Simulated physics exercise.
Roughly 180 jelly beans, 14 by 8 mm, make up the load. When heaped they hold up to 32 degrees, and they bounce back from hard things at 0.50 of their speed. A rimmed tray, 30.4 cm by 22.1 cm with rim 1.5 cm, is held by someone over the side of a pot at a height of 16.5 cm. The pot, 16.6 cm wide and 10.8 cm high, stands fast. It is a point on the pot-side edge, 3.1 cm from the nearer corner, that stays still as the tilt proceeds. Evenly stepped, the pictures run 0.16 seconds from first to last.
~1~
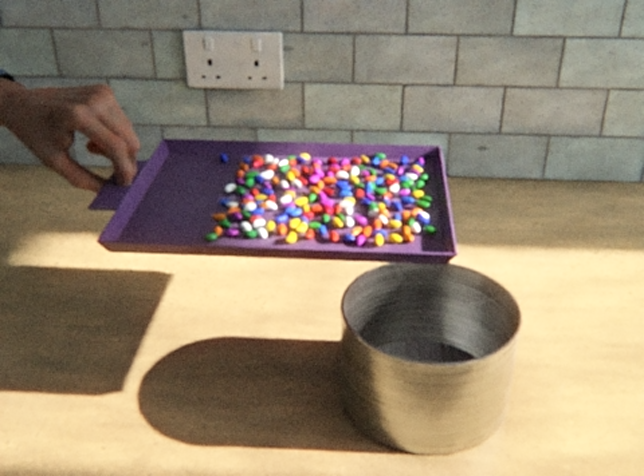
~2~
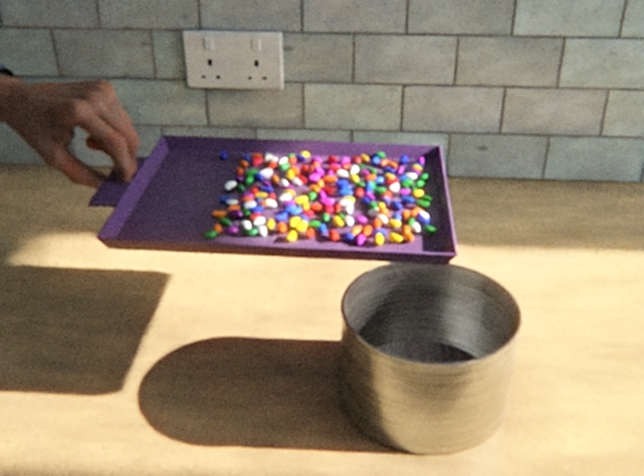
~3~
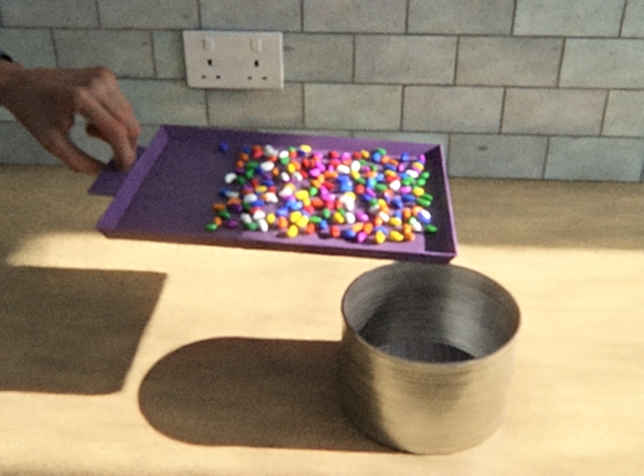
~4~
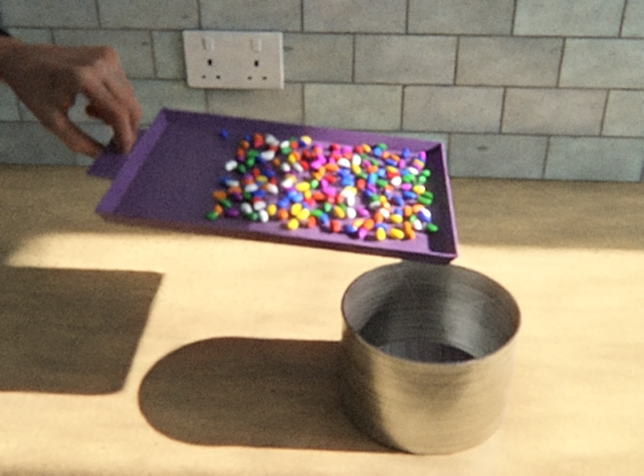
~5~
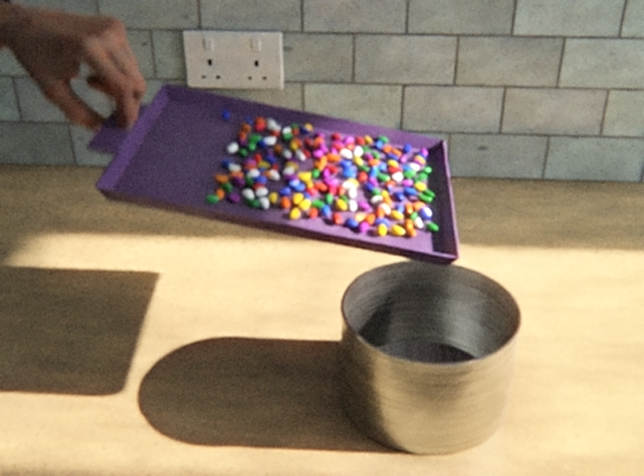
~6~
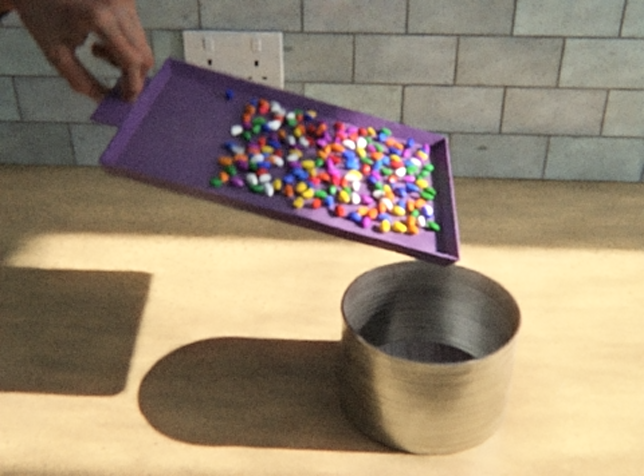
On a wooden counter before a grey tiled wall, a hand holds a purple tray of colourful jelly beans level beside a metal pot. The hand lifts the tray's left end, slowly and then faster, until it slopes down toward the pot at right, the beans staying clustered in place.
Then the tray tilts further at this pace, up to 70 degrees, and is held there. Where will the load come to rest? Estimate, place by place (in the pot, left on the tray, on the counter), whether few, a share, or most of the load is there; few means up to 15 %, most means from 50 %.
My estimate: Pot: A share, left on the tray: Few, counter: Most.
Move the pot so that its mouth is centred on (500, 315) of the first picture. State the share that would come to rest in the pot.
With the pot there, close to 60 per cent.
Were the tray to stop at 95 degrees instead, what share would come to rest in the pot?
Estimate: Roughly 40 percent.
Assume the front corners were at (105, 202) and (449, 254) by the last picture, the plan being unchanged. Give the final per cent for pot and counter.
You'd end with pot at 95 and counter at 5.
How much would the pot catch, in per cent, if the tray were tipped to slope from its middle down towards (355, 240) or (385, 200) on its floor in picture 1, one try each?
Estimate: Some 80 % and some 15 % respectively.
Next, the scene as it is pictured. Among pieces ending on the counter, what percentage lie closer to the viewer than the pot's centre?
40 %.
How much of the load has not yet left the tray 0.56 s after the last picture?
Close to 10 in a hundred parts of the load.
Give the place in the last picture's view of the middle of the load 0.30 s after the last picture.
Approximately (441, 171) in the final picture.
Then, 0.18 s after the last picture, tilt 44 degrees; the tray holds 100 %, the pot 0 %.
Then, 0.30 s after the last picture, tilt 63 degrees; the tray holds 100 %, the pot 0 %.
Then, 0.56 s after the last picture, tilt 70 degrees; the tray holds 10 %, the pot 30 %.
In the end, pot 35 %, tray 5 %, counter 60 %.
